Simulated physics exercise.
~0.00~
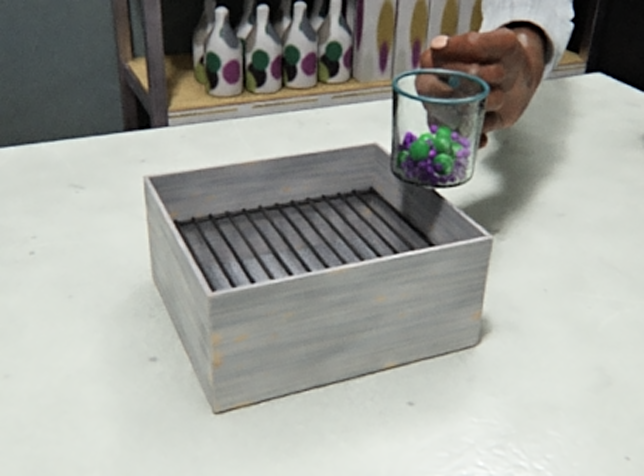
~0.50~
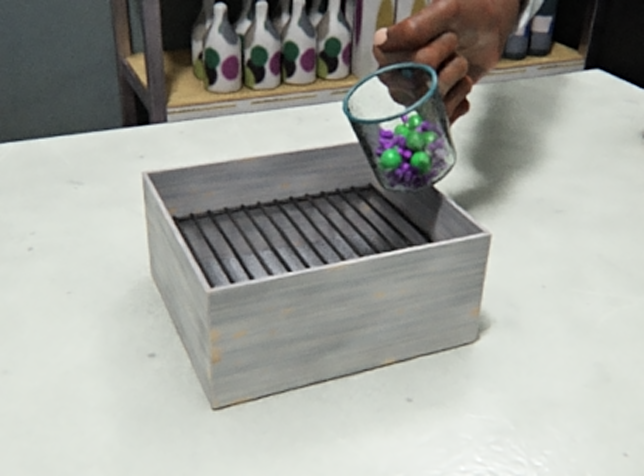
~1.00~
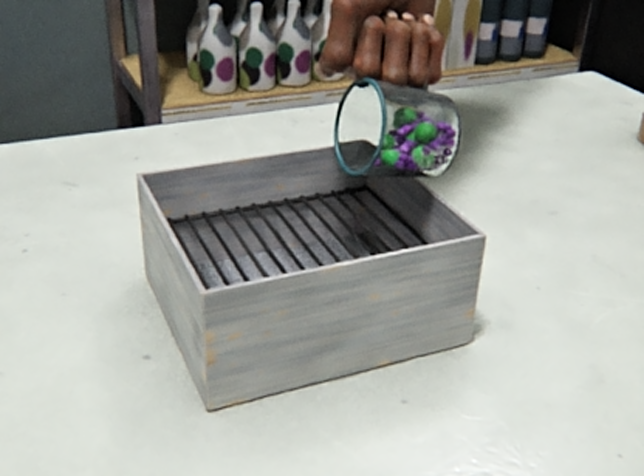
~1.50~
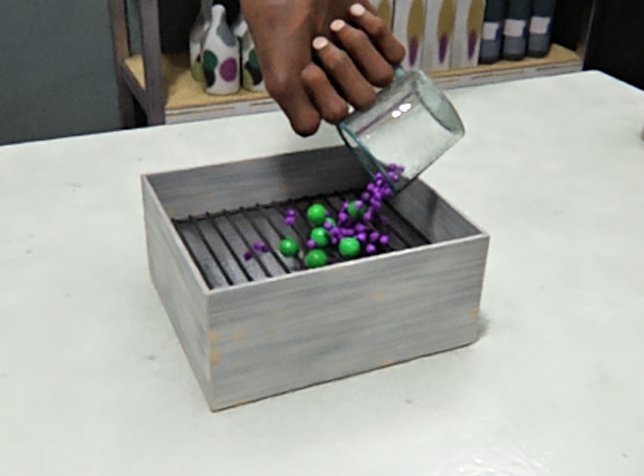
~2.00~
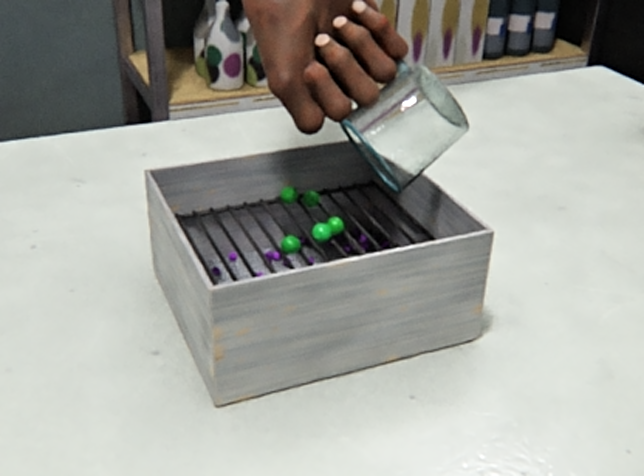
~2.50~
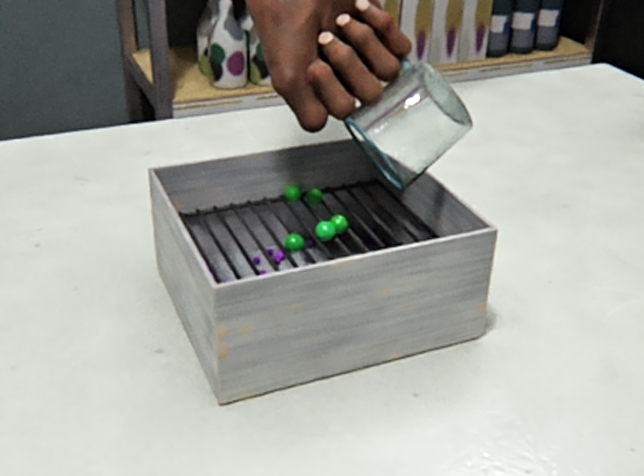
On a pale tabletop seen from slightly above, with a shelf of spotted bottles behind, a grey wooden box sits with dark wires running across its inside. A hand at the upper right holds a clear glass cup of small purple beads and larger green balls. The hand moves the cup left over the box and tips it onto its side, then turns it further until everything spills onto the rack. The purple beads scatter and drop between the wires, while the green balls stay on top. At the end, the emptied cup is still held tilted above, with five green balls resting on the wires and a few purple beads visible below.
